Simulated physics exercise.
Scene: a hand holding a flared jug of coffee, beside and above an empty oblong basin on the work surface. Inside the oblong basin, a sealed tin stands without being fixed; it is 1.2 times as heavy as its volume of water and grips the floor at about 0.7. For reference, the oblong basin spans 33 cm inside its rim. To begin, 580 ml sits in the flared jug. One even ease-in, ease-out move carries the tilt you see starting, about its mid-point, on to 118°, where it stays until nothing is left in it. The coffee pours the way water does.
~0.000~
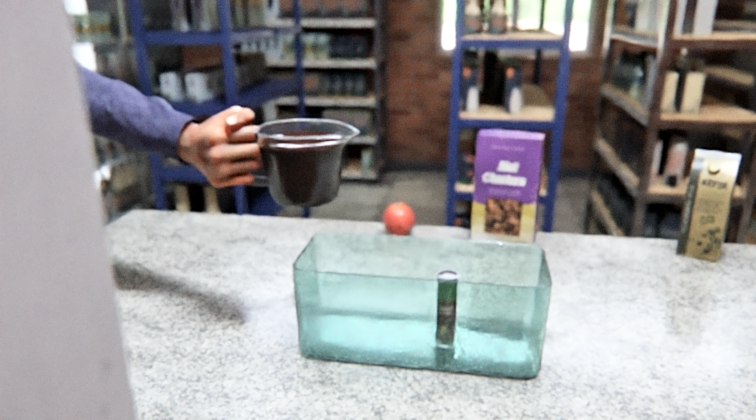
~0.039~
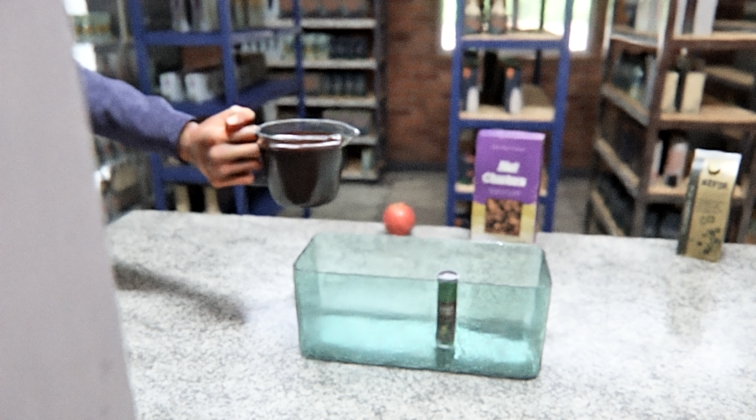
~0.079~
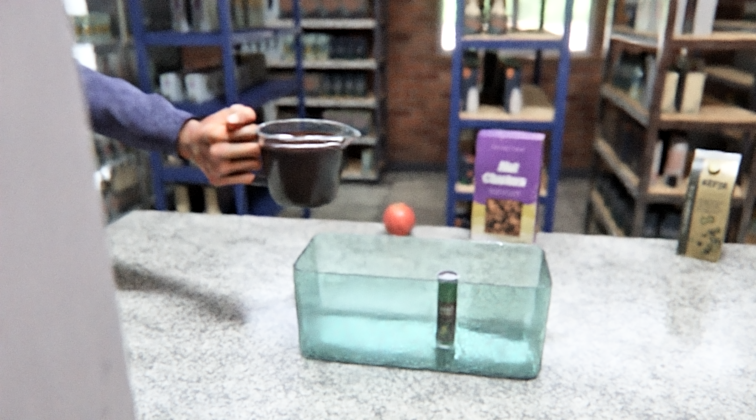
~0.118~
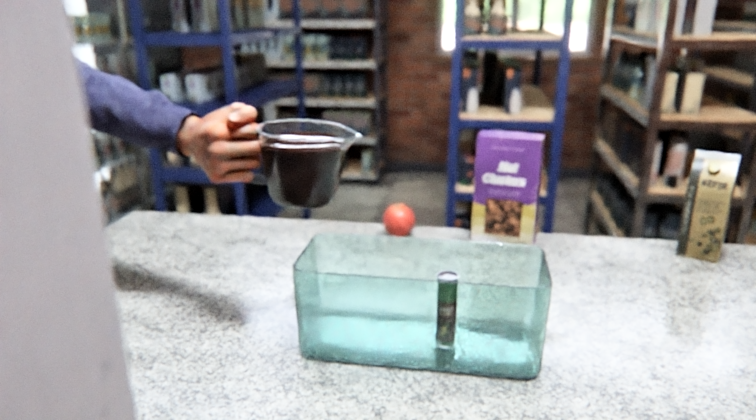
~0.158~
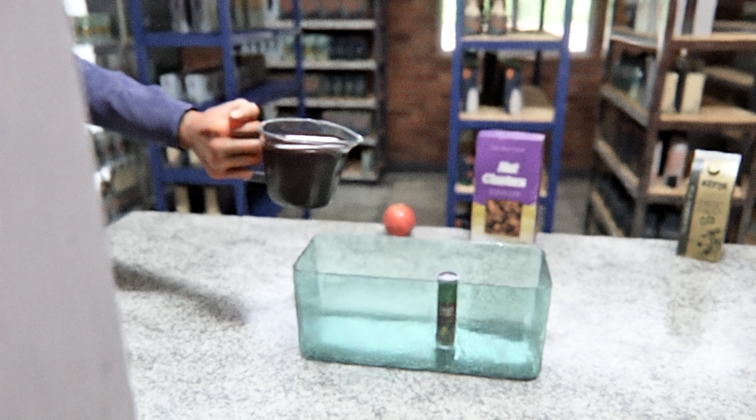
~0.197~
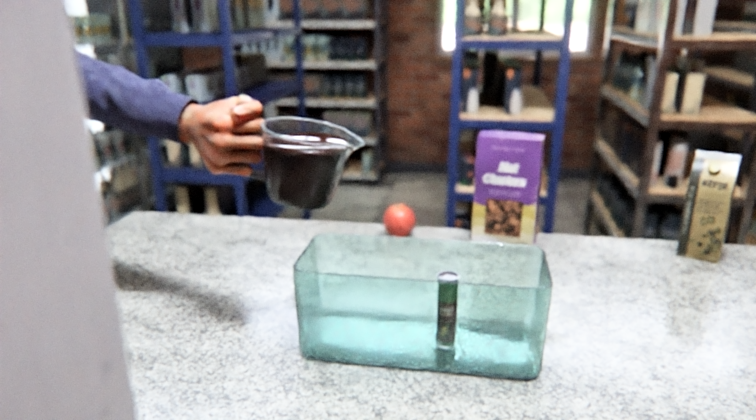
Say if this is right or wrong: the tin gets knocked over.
Wrong, it stays standing.
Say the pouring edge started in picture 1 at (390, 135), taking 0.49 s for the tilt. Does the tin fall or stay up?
Result: Tin tipped over.
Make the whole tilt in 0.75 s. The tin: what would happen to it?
In that case the tin stays vertical.
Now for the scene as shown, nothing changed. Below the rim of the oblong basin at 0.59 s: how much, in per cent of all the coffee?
About 16 per cent.
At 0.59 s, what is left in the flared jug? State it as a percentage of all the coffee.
Fraction remaining: Approx. 58 per cent.
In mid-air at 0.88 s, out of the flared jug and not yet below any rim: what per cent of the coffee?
Near 5 percent.
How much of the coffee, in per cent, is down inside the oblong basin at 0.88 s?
92 per cent, give or take a little.
Then, 0.59 s in, the tilt is 74° and 58 per cent is still to pour; the tin stands where it began.
Then, 0.88 s in, the tilt is 113° and 4 per cent is still to pour; the tin stands where it began.
Then, 1.19 s in, the tilt is 118° and 0 per cent is still to pour; the tin stands where it began.
Then, 1.52 s in, the tilt is 118° and 0 per cent is still to pour; the tin stands where it began.
Finally, the tin stands where it began.
